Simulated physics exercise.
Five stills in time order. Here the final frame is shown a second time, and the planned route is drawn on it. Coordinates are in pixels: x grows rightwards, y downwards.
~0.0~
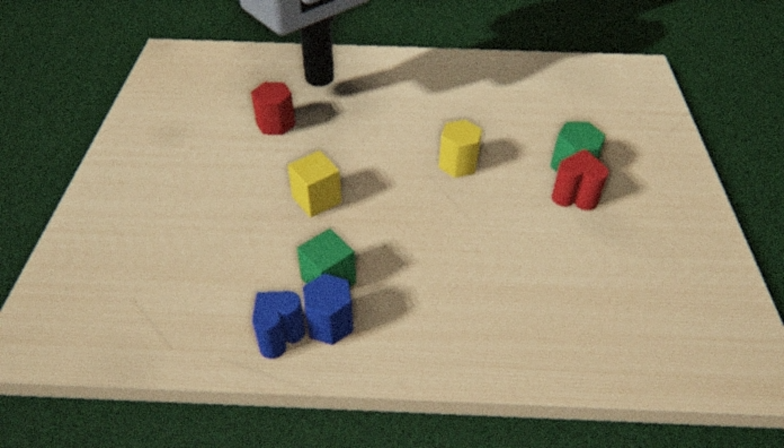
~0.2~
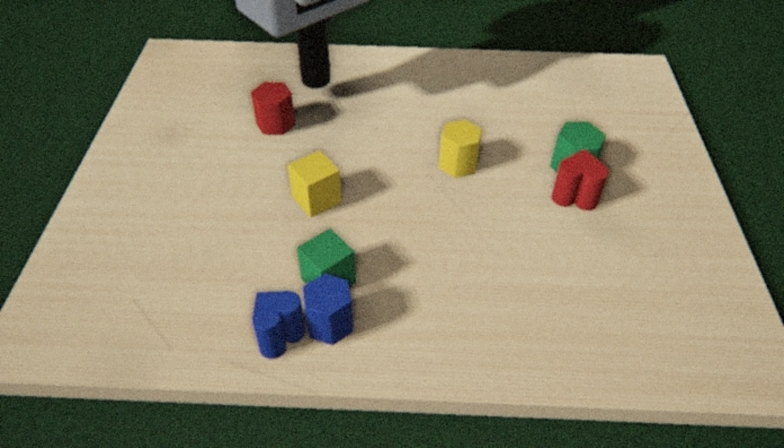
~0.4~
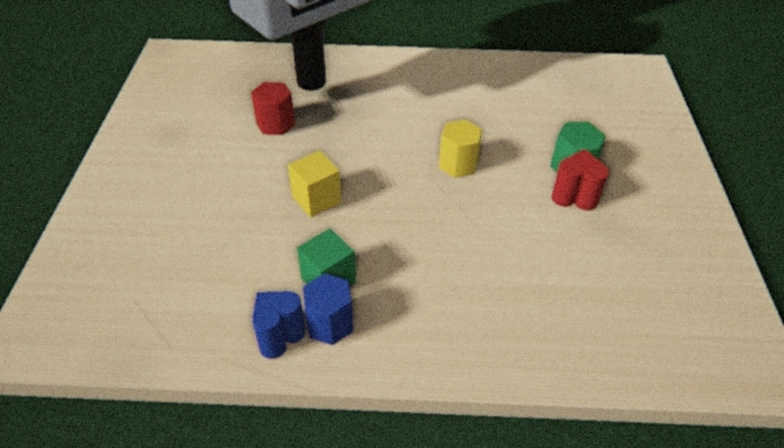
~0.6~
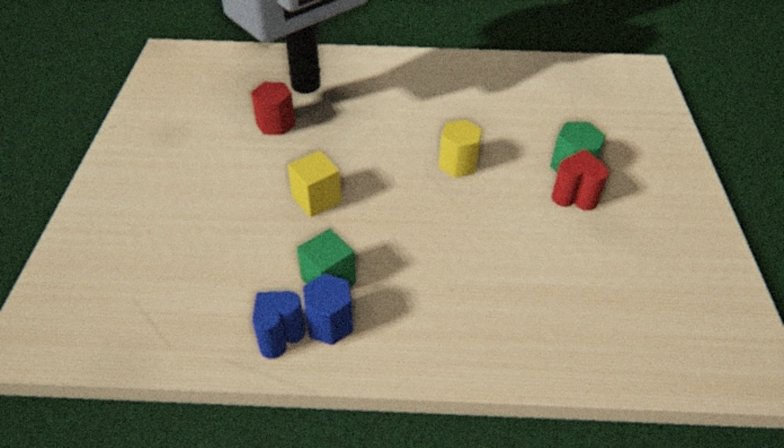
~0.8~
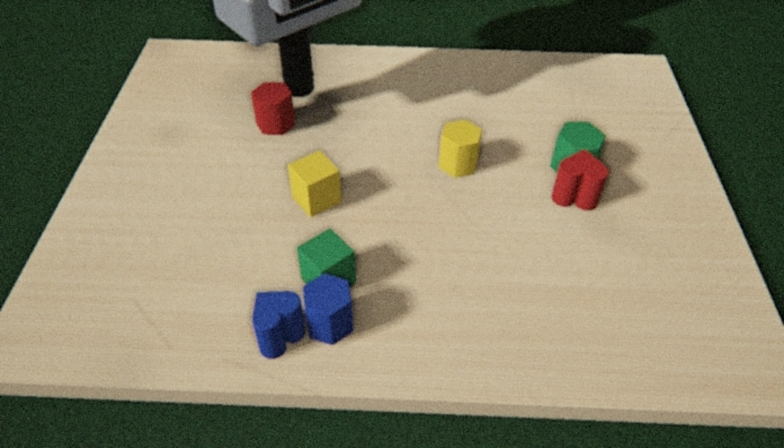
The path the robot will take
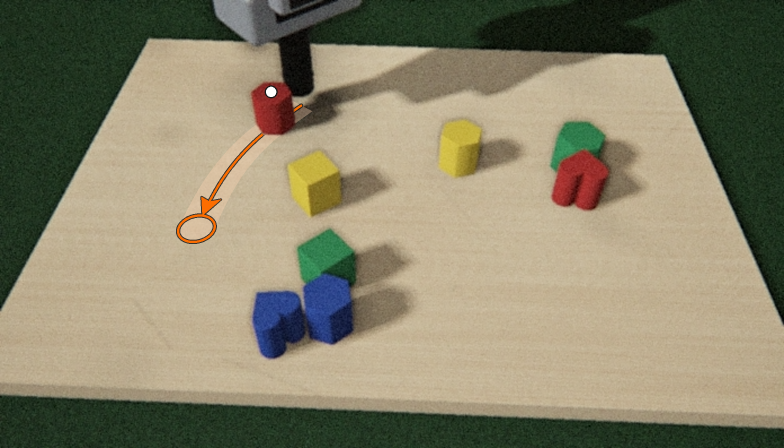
A robot arm with a black post edged slowly left and slightly nearer across the back of a wooden board, closing in on a red block, while all the colored blocks stayed still.
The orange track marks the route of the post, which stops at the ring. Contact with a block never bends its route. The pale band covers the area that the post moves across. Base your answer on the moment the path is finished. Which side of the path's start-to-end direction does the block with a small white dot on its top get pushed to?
Shifted right.
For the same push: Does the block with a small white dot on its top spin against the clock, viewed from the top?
No.
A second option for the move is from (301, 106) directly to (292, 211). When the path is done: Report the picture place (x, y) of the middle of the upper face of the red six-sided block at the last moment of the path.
The middle of its top is at (257, 109).
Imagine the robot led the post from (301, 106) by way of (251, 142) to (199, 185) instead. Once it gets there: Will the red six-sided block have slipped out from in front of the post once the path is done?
No - that is not the case.
Path on the board, from (301, 106) through (259, 138) and (223, 178) to (197, 228); the dot is on the red six-sided block.
What follows on the original path. One third of the way, post (256, 122); red six-sided block (226, 125).
Two thirds of the way, post (219, 163); red six-sided block (177, 160), turned 40° clockwise.
At the end, post (192, 212); red six-sided block (159, 172), turned 95° clockwise; yellow square piece in place.
